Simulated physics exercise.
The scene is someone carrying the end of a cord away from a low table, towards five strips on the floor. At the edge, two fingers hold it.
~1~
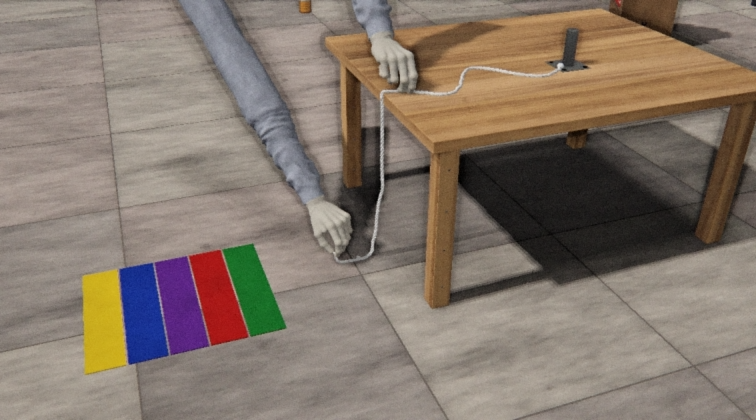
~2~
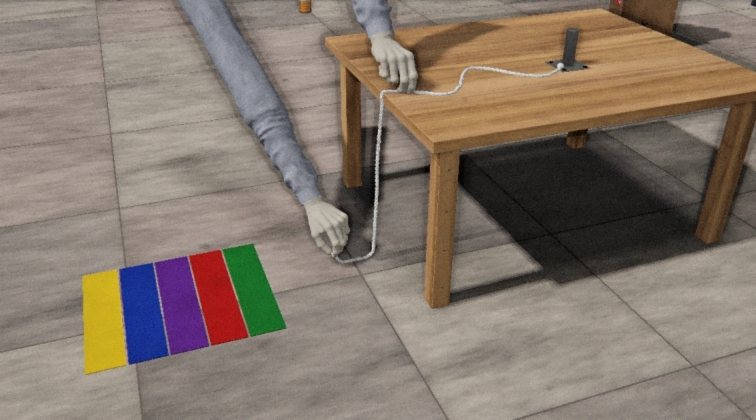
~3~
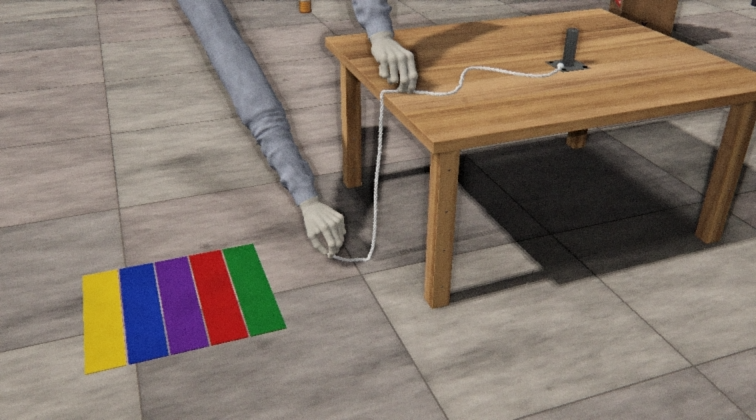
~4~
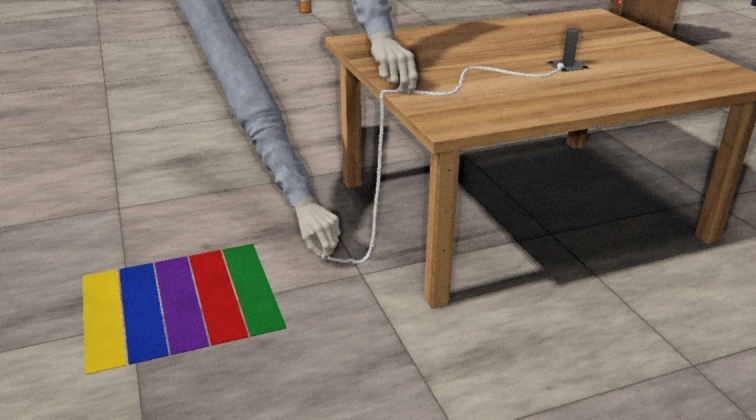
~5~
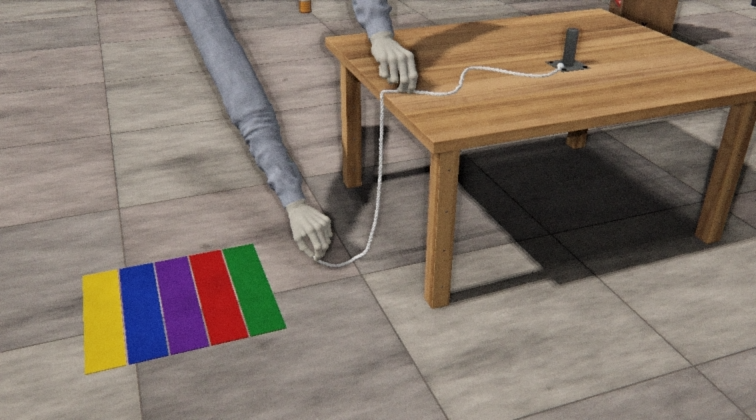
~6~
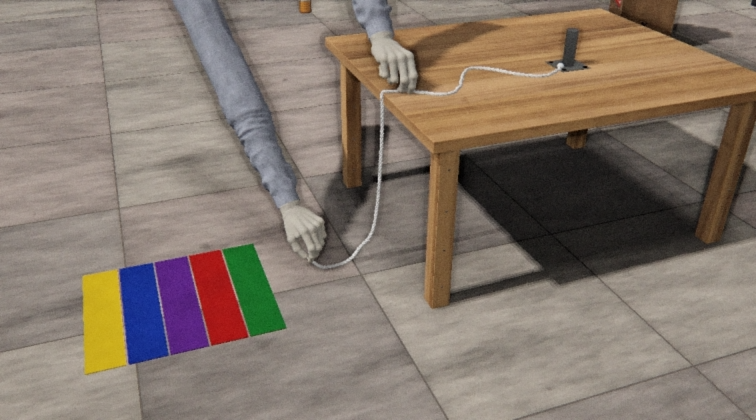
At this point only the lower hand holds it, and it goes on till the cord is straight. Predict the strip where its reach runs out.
Its reach runs out at the blue strip.
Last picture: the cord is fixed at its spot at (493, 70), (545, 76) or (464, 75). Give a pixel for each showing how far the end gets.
Roughly (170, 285), (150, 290) and (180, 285).
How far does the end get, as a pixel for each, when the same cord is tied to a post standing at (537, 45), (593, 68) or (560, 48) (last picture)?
In order, near (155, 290), (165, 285) and (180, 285).
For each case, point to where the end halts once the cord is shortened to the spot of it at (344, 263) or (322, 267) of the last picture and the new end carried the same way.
Case by case: (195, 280), then (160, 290).
Soon after, end near (203, 279); over red.
After that, end near (162, 288); over purple.
At the stop, end near (138, 292); over blue. It gets as far as the blue strip.
